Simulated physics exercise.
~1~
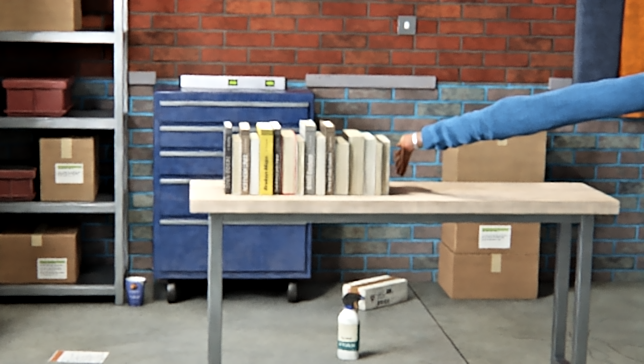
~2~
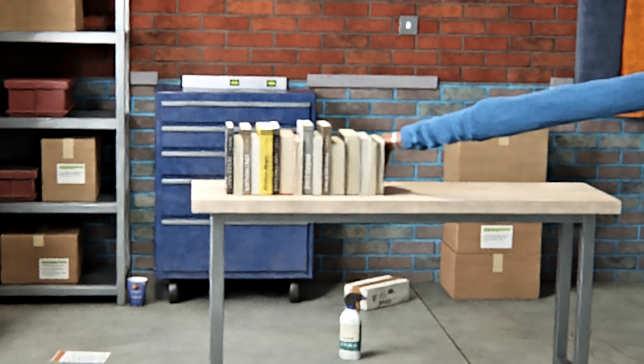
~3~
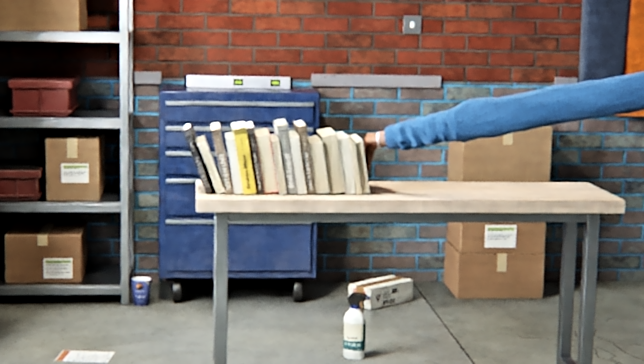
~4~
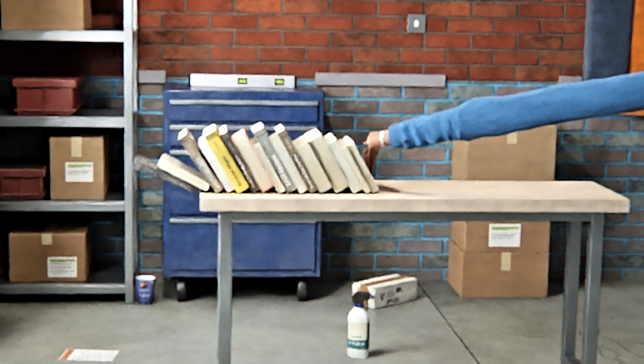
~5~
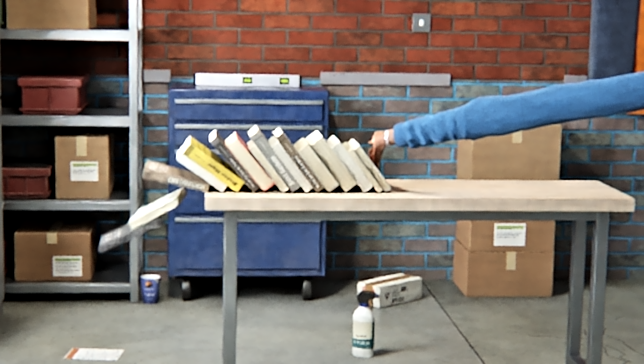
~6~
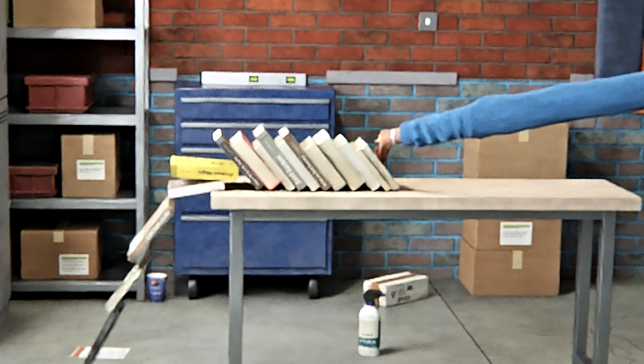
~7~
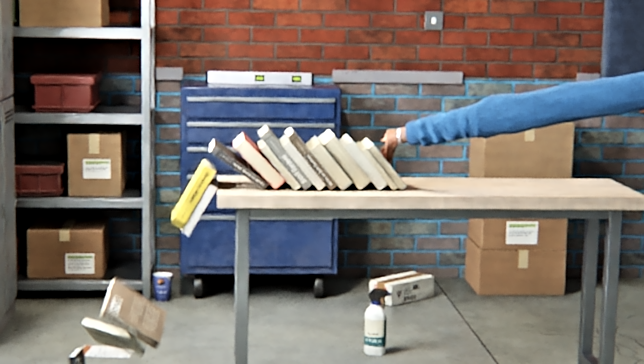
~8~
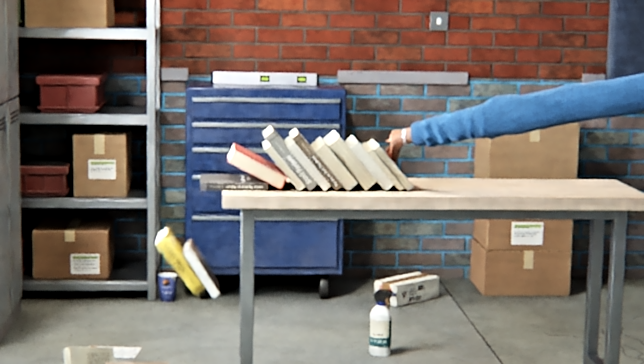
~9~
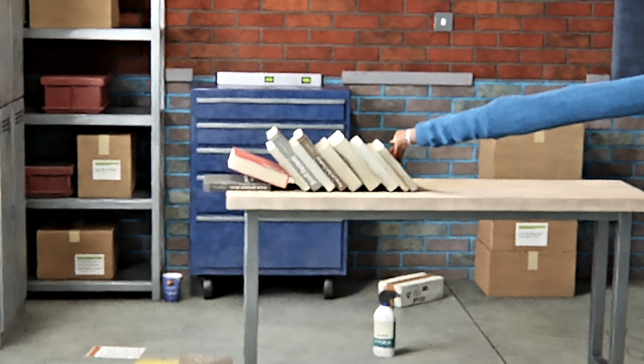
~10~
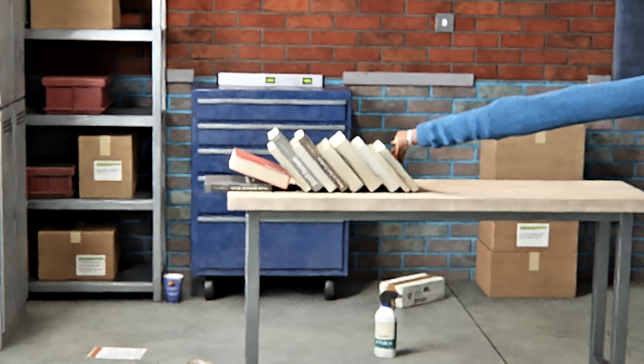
In a workshop with a brick wall and a blue tool cabinet, a row of upright books stands near the left end of a table. A hand in a blue sleeve reaches in from the right and pushes the last book leftward, so the whole row slides and leans over. The leading books tip off the edge and tumble to the floor. The yellow book tilts flat, hangs over the edge, then flips off after them. The red book slumps down and rests at the end, while the others stay leaning against the still hand.
